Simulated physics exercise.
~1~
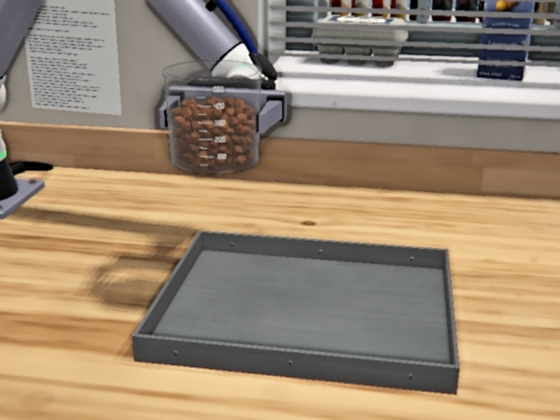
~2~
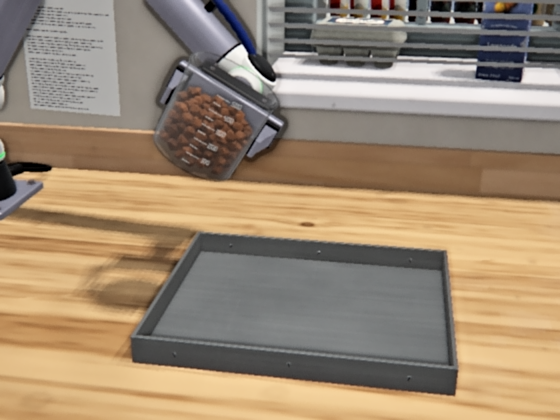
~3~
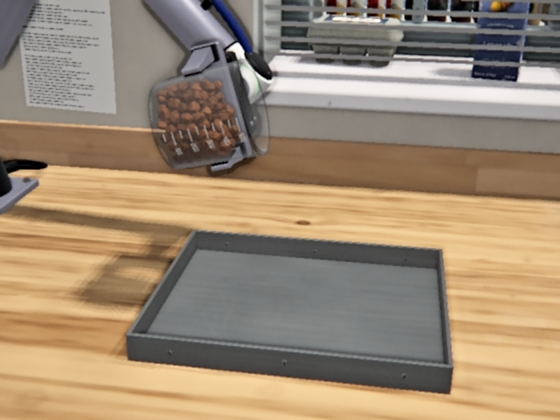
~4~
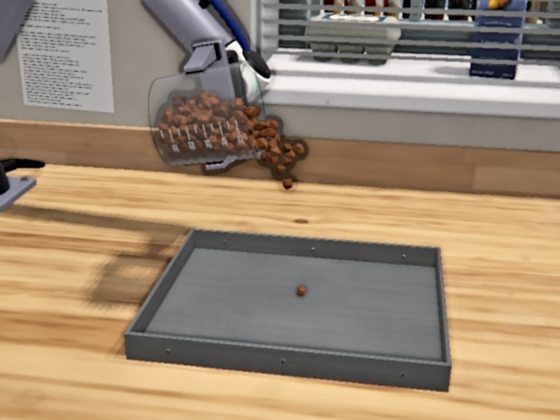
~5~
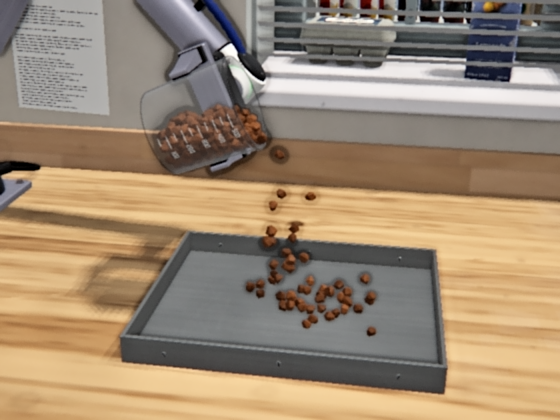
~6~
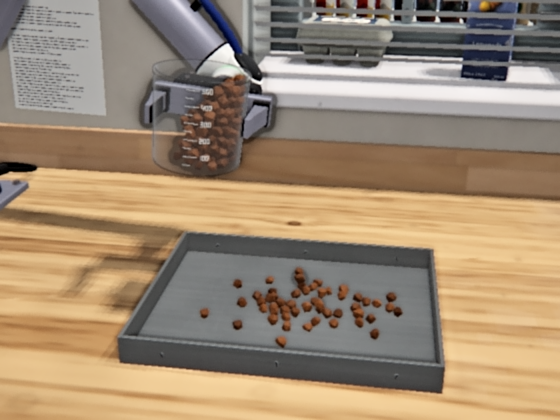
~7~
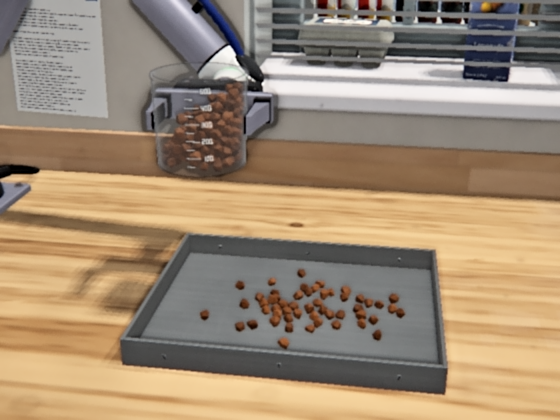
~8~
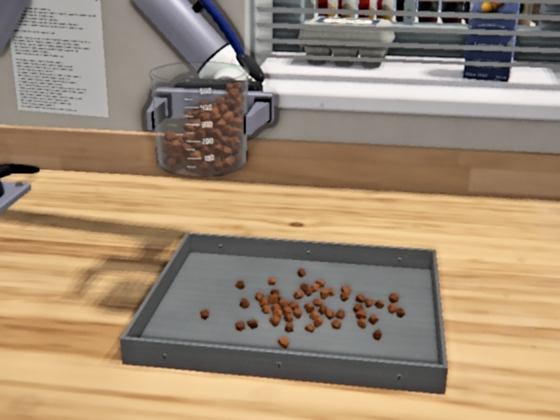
A robot arm tipped a clear tumbler of brown pellets forward over a gray tray on a wooden table, spilling some across the tray, then swung it upright again and held it still, with most of the pellets still inside.
